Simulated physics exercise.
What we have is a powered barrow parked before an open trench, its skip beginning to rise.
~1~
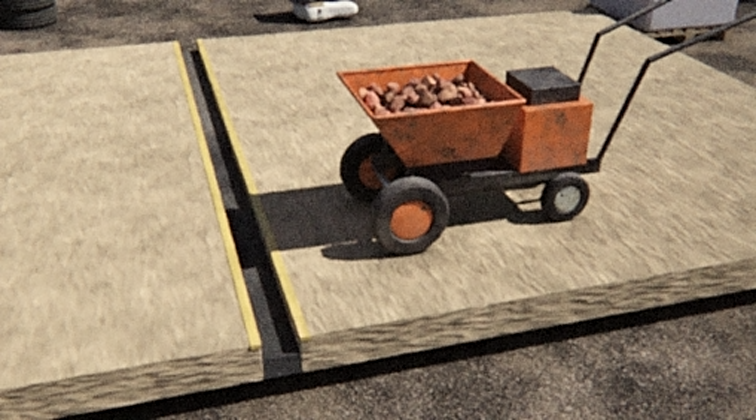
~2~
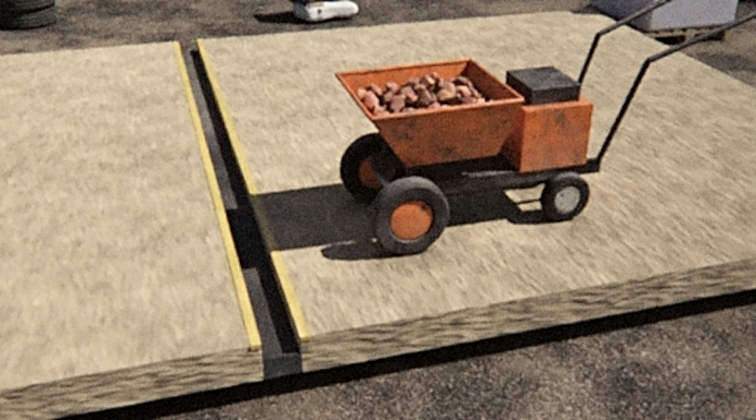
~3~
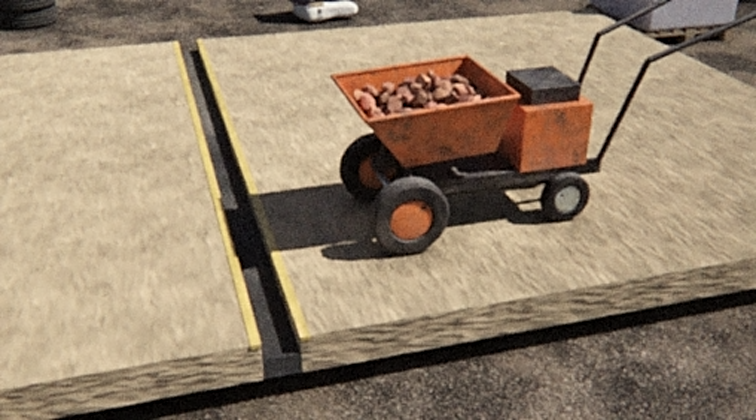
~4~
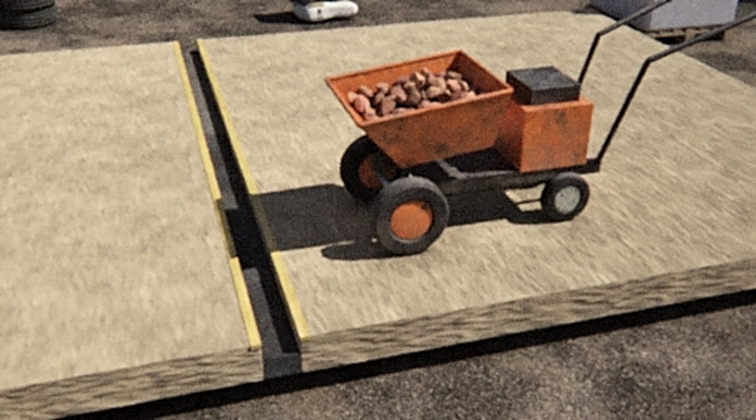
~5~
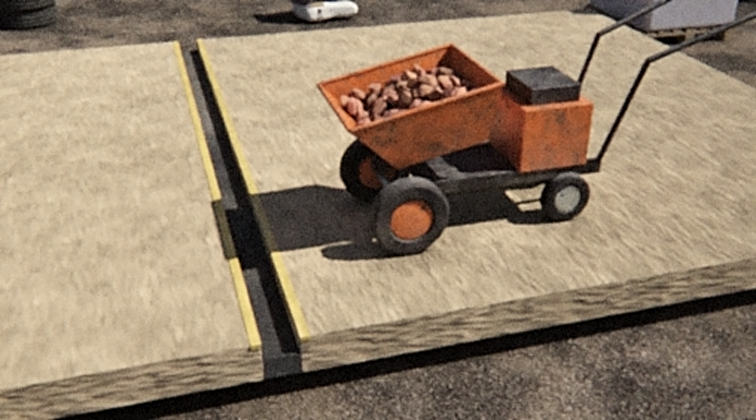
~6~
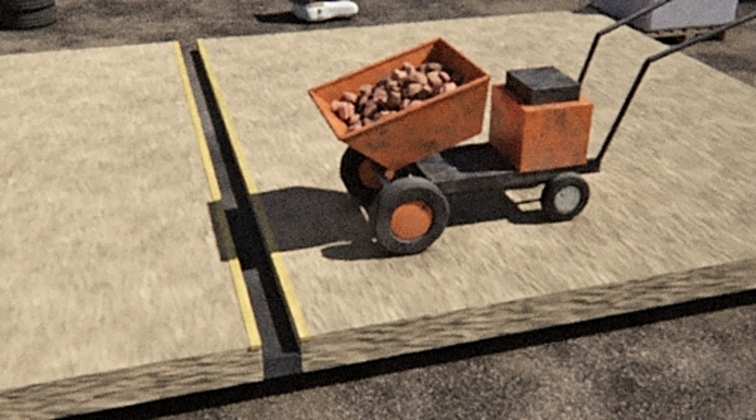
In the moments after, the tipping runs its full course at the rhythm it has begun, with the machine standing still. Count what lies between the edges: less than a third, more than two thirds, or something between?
It catches between a third and two thirds.
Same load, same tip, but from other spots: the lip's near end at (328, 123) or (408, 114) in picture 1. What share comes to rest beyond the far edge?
Near 70 % and 10 %.
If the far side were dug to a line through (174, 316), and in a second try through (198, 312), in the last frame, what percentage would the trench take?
Near 80 % and 80 %.
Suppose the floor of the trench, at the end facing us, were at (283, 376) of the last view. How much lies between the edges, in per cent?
About 60 per cent.
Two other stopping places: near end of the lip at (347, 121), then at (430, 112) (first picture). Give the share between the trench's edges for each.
First some 40, then 30 per cent.
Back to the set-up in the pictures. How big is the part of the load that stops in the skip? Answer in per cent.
It comes to 20 per cent or so.
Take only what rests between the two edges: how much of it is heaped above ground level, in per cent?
Roughly 55 in a hundred.
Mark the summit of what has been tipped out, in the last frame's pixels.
At about (257, 227).
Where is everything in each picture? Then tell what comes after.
In the first picture, lip of the skip at (373, 118), level; top of the load at (432, 101), lumps of rubble; first edge of the trench at (291, 297); far edge at (245, 304), the trench under half as wide as the skip, and about half as deep as wide.
In the second picture, lip of the skip at (371, 119), level; top of the load at (431, 100).
In the third picture, lip of the skip at (366, 121), tipped barely; top of the load at (443, 96).
In the fourth picture, lip of the skip at (359, 125), tipped a little; top of the load at (454, 97).
In the fifth picture, lip of the skip at (350, 131), tipped a little; top of the load at (446, 93).
In the sixth picture, lip of the skip at (340, 139), tipped clearly; top of the load at (436, 89); first edge of the trench at (291, 297); far edge at (245, 304).
Soon after the last picture, skip tipped steeply; all in the skip.
A little later, skip tipped right over; most in the skip; a stray few short of the trench; a small part in or heaped over the trench; a stray few beyond it; a stray few falling.
Later still, skip tipped right over; about a third in the skip; a small part short of the trench; about half in or heaped over the trench; about a quarter beyond it.
At rest, skip tipped right over; about a quarter in the skip; a small part short of the trench; about half in or heaped over the trench; about a quarter beyond it.
